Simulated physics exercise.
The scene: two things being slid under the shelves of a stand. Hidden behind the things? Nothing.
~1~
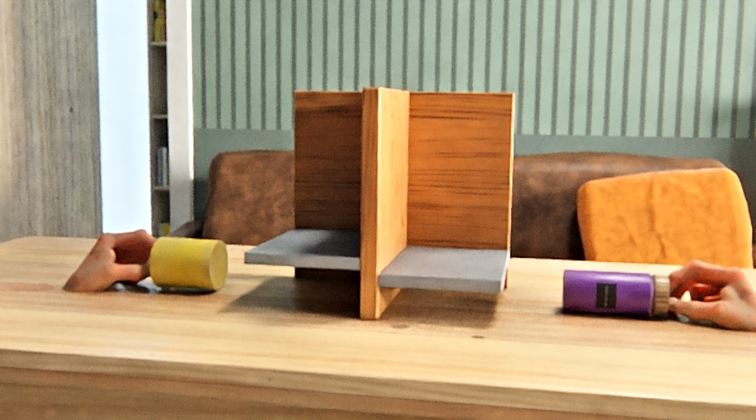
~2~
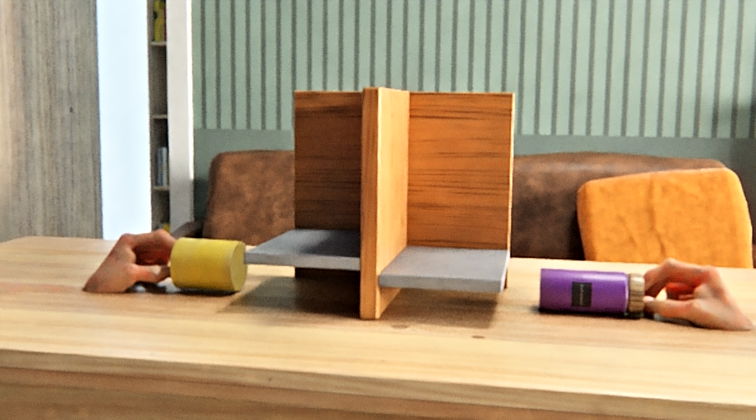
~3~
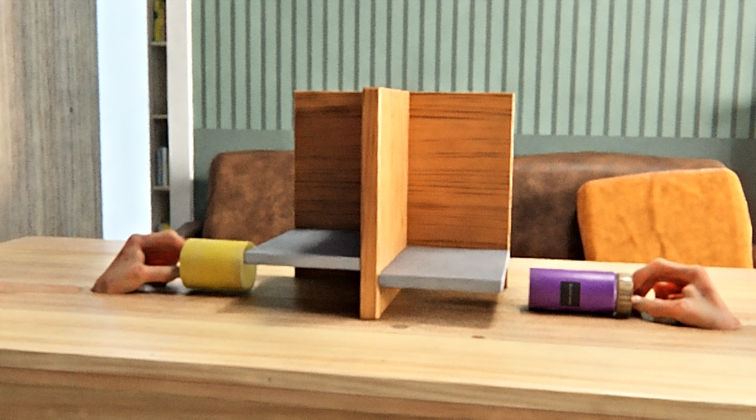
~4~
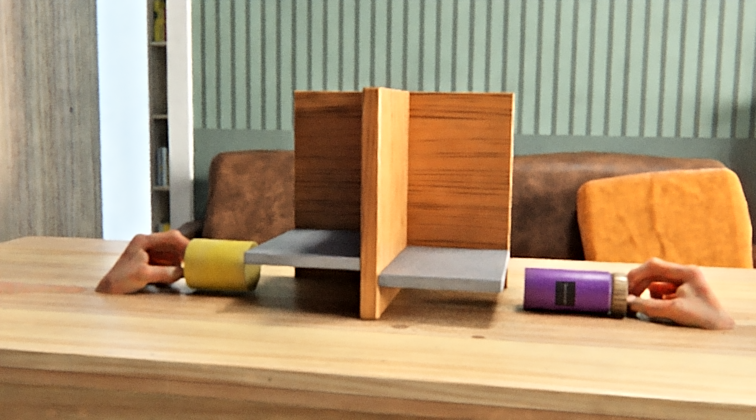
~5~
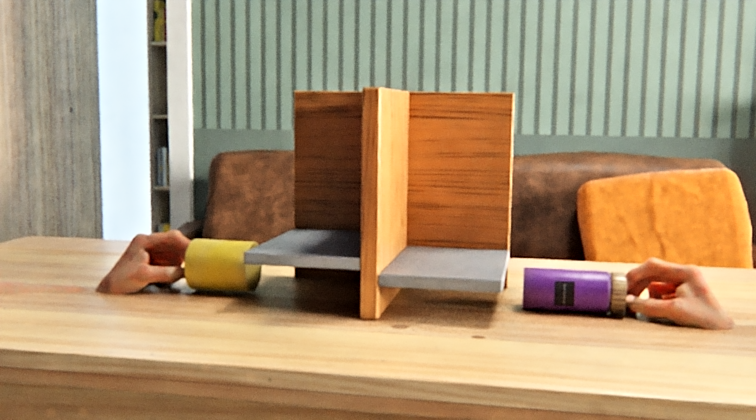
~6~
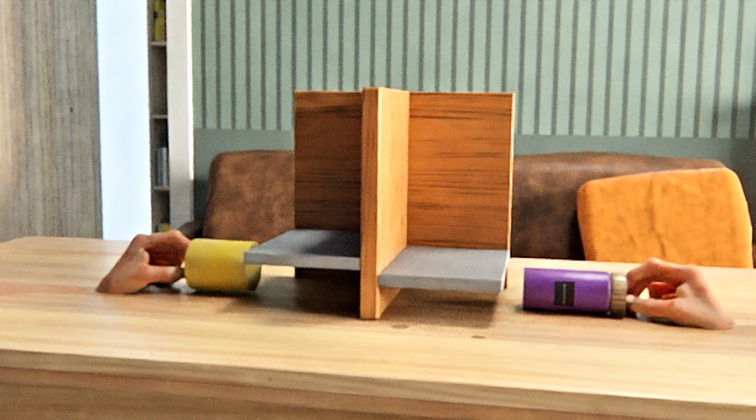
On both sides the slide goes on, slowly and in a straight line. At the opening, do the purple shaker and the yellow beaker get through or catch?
Result - purple shaker: Caught; yellow beaker: Caught.
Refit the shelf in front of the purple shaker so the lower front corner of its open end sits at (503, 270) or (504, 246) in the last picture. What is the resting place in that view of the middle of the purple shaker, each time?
It settles at (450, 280) in the first case and at (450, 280) in the second.
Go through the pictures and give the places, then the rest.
Hands sliding the things forward; purple shaker (614, 293); yellow beaker (190, 264); shelf (387, 196), in the first picture.
Hands sliding the things forward; yellow beaker (210, 265); shelf (387, 196), in the second picture.
Hands sliding the things forward; purple shaker (579, 291); shelf (387, 196), in the third picture.
Hands sliding the things forward; yellow beaker (224, 266); shelf (387, 196), in the fourth picture.
Hands sliding the things forward; purple shaker (573, 291); shelf (387, 196), in the fifth picture.
Hands sliding the things forward; purple shaker (573, 291); yellow beaker (224, 266); shelf (387, 196), in the sixth picture.
Then, 0.22 s after the last picture, purple shaker sliding up to the opening near (562, 290); yellow beaker sliding up to the opening near (234, 266).
At rest, the purple shaker is too tall, near (555, 290); the yellow beaker is too tall, near (240, 266).
